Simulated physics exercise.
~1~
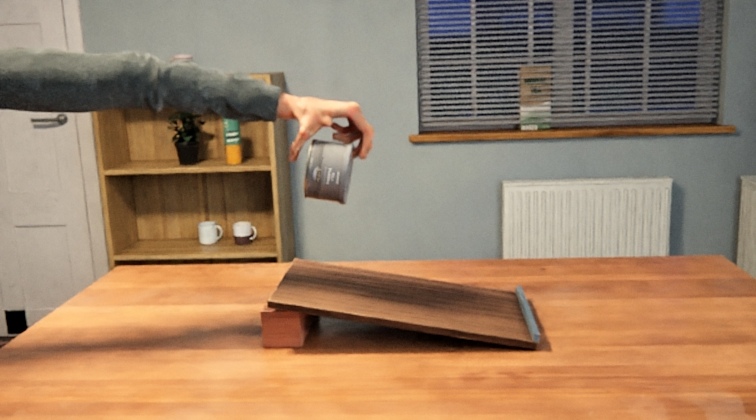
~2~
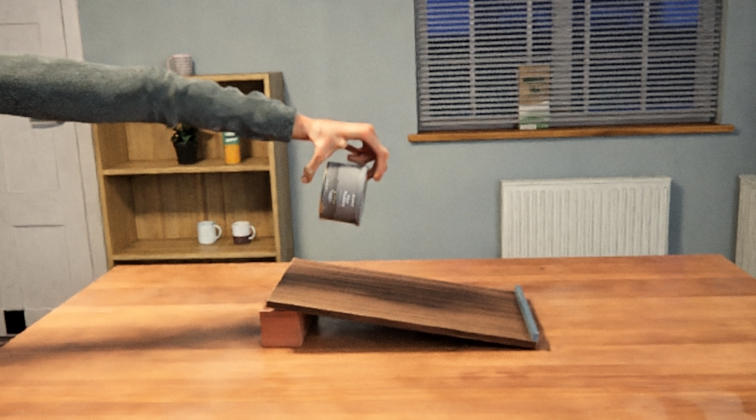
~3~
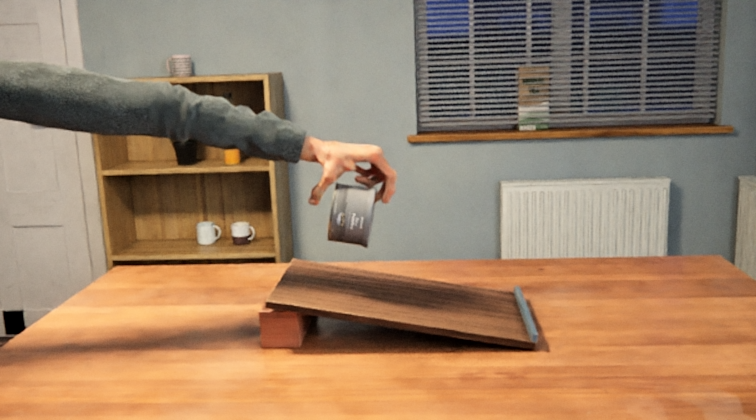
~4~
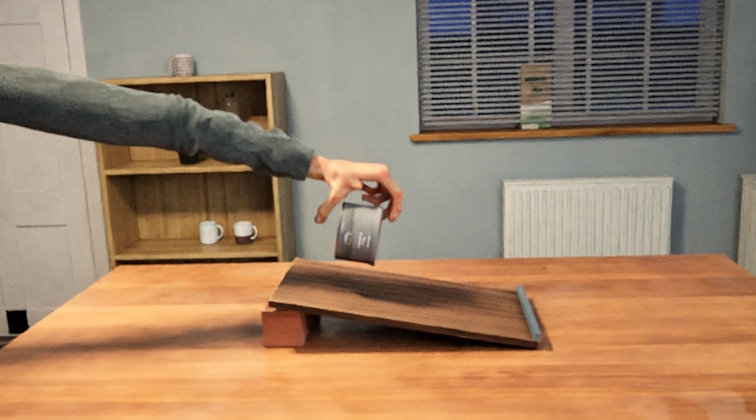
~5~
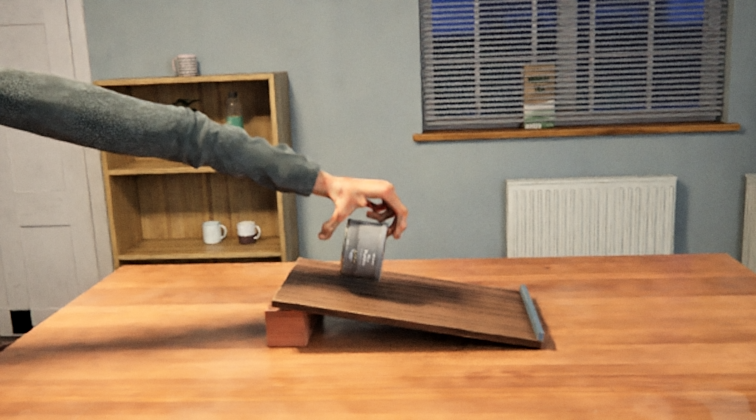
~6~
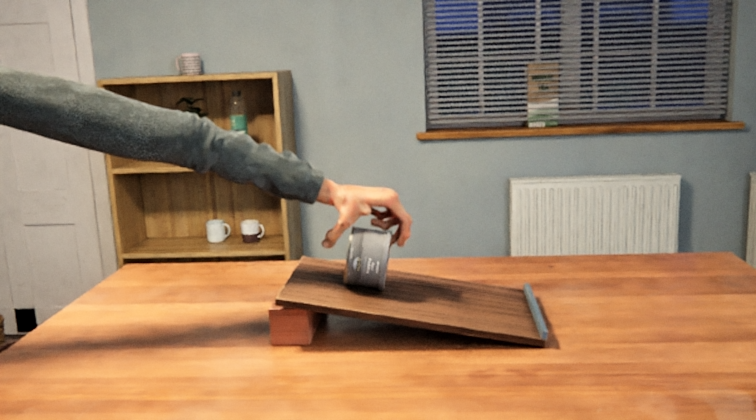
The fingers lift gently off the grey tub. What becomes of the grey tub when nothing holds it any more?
It will not shift.
Then, 0.20 s after the last picture, nothing has stirred.
Then, 0.40 s after the last picture, grey tub resting near (368, 258).
At rest, it is in place. Seen from the same camera at the end, grey tub near (368, 258). The grey tub remains at rest.
